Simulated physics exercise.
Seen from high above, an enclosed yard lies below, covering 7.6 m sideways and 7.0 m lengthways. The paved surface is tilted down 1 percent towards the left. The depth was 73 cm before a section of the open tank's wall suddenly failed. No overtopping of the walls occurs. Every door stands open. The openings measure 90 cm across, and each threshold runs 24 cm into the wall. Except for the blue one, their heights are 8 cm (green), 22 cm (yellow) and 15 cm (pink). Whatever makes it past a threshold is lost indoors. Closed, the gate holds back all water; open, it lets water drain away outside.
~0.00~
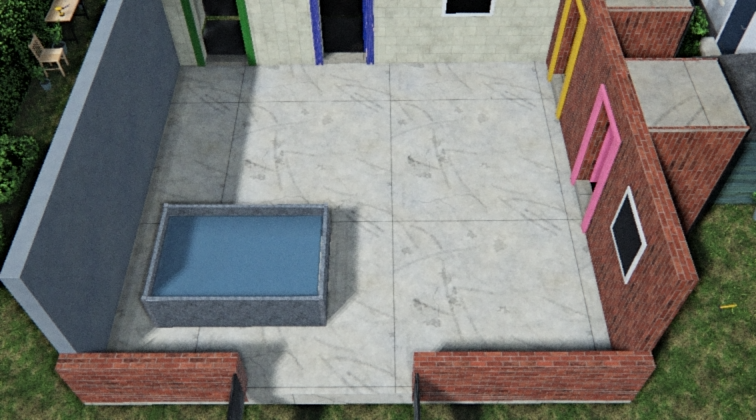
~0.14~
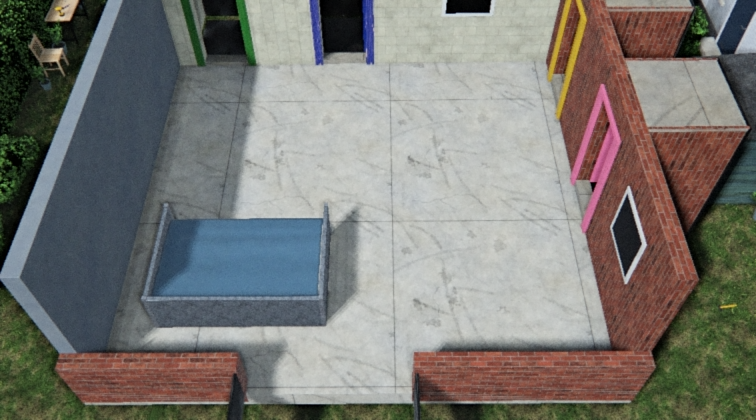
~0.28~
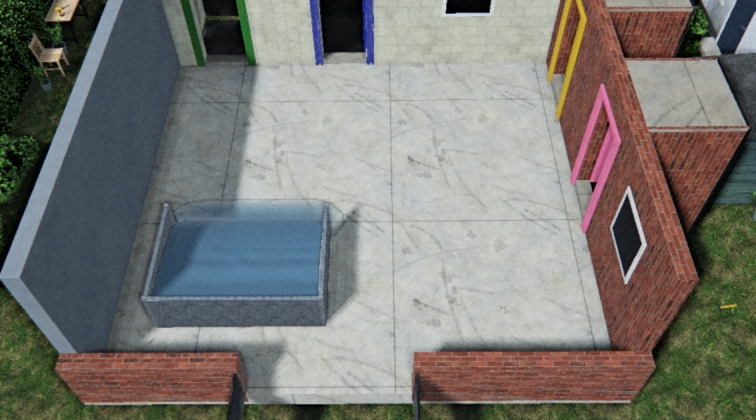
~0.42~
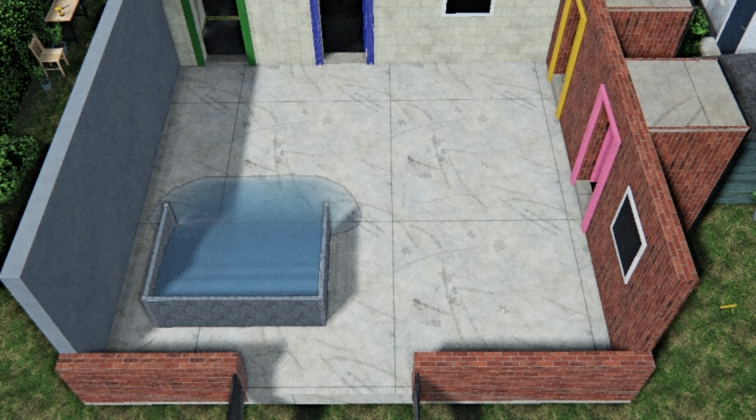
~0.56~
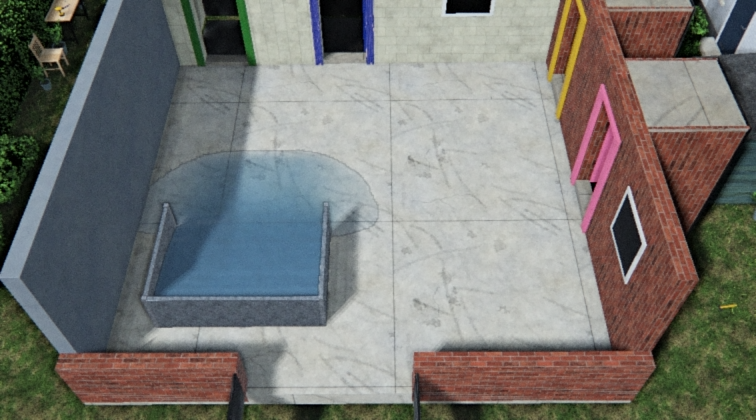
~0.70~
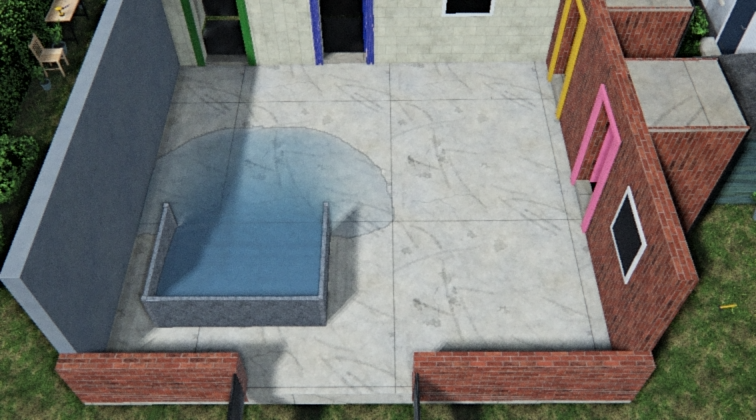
Water pours from an open tank in a paved, walled yard after the far side of its wall disappears, spreading in a widening, rounded sheet across the pale floor toward the side with the green and blue doors.
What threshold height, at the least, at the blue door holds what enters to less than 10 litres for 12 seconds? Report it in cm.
A height of roughly 22 cm.
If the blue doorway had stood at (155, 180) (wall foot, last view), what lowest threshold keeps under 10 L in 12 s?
Minimum: Close to 13.0 cm.
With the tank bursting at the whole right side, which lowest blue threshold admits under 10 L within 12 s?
Then the minimum is about 6.5 cm.
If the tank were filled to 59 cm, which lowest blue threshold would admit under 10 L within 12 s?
17 cm.
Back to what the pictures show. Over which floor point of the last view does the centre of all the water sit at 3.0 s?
Roughly (272, 141).
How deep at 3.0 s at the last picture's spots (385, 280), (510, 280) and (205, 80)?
That's 0, 0 and 31 cm, in the order given.
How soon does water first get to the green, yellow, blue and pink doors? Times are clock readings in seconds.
The green door gets it at 1.2 s, the yellow door at 3.8 s, the blue door at 1.4 s and the pink door at 5.5 s.
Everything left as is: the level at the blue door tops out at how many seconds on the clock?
Roughly 2.2 s.
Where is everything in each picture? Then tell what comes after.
Still water, 73 cm deep, in the open tank at (240, 253); the blue door at (343, 24) is dry, in the first picture.
The front is at a hidden place, 0.3 m from the gap on the far side; 0.6 m2 of floor is wet, 73 cm left at the back, in the second picture.
Water pours out on the far side and has run 0.7 m, to (210, 203); about 13 cm deep outside, 72 cm at the back, in the third picture.
Water pours out on the far side and has run 1.3 m, to (211, 180); about 12 cm deep outside, 64 cm at the back, in the fourth picture.
Water pours out on the far side and has run 1.9 m, to (222, 155); about 9 cm deep outside, 62 cm at the back, in the fifth picture.
The front is at (223, 132), 2.5 m from the gap on the far side; 8.7 m2 of floor is wet, 58 cm left at the back; the blue door at (343, 24), 4.7 m from the gap, is still 2.1 m from the nearest water, in the sixth picture.
After 1.4 s water covers 40 % of the floor, deepest (26 cm) near (212, 231); 7 cm at the blue door, 0 litres in over its 10 cm threshold.
After 3.0 s water covers 45 % of the floor, deepest (34 cm) near (176, 88); 21 cm at the blue door, 92 litres in over its 10 cm threshold.
After 12.0 s water covers 100 % of the floor, deepest (8 cm) near (443, 377); 4 cm at the blue door, 132 litres in over its 10 cm threshold.
At the blue door as built, the water arrived by 1.4 s and peaked near 26 cm at 2.2 s.
Run again over the same 12 s with other heights there, 25 litres in over 19 cm, 2 litres over 26 cm. The limit of 10 litres is kept from about 22 cm up.
